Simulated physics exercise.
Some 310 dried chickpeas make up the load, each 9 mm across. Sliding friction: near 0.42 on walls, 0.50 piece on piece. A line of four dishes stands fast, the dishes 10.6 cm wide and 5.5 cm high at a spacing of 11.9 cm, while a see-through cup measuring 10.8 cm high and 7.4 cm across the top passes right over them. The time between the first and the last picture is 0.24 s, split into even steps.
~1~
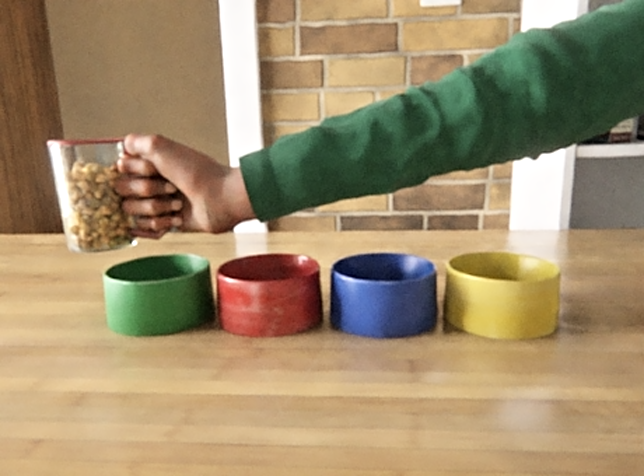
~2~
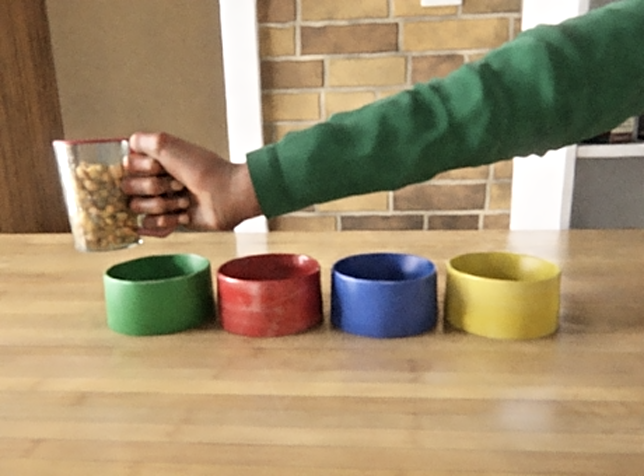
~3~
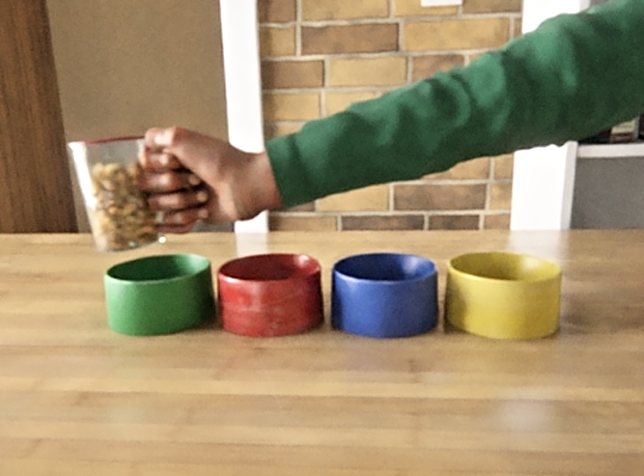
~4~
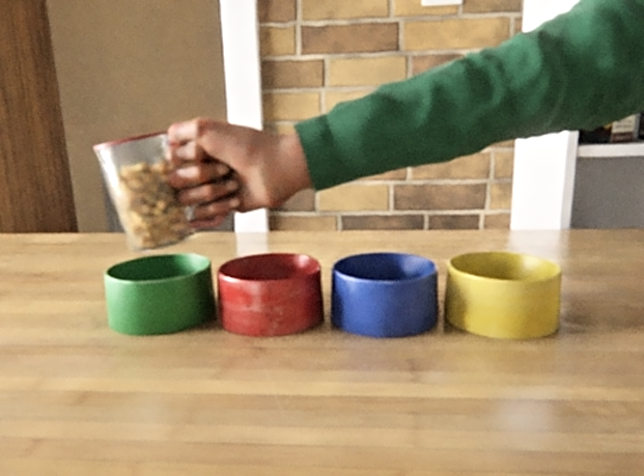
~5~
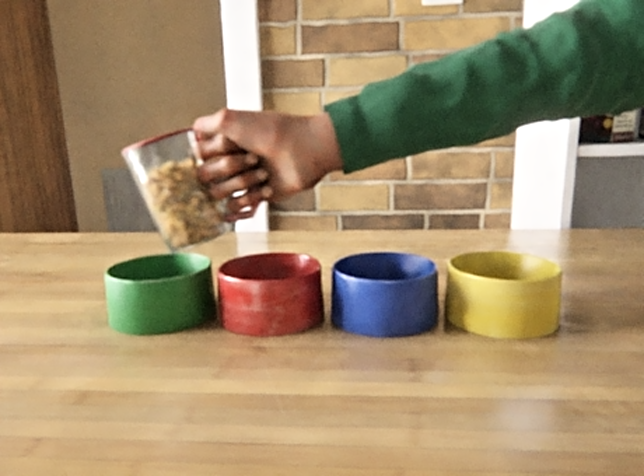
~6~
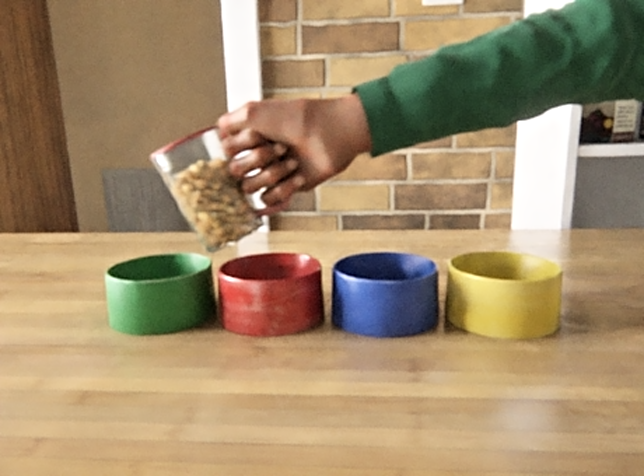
The clip shows a hand in a green sleeve holding a clear cup of dried chickpeas above a wooden table, moving it rightward past the green dish toward the red one while gradually tilting it to the left.
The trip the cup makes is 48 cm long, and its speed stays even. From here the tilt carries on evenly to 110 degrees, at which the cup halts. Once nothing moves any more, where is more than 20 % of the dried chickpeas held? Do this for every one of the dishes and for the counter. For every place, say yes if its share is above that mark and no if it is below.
Red: No, blue: No, green: No, yellow: Yes, counter: No.
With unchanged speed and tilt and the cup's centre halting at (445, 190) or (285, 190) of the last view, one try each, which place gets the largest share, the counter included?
The biggest share goes to blue first, then to red.
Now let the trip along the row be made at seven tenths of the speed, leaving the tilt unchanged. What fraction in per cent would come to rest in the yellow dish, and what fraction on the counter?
Shares - yellow 90, counter 0.
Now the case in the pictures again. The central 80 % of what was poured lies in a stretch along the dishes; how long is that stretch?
I'd estimate close to 6 cm.
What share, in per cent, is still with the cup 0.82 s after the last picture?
Somewhere near 80 per cent.
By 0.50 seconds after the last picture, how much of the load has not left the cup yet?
Around 100 in a hundred.
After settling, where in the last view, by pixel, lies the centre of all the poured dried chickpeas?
At about (497, 295).
Then, 0.30 s after the last picture, tilt 66 degrees; cup holds 100 %.
Then, 0.50 s after the last picture, tilt 94 degrees; cup holds 100 %.
Then, 0.82 s after the last picture, tilt 110 degrees; cup holds 80 %, yellow 20 %.
In the end, red 0 %, blue 0 %, green 0 %, yellow 100 %, counter 0 %.
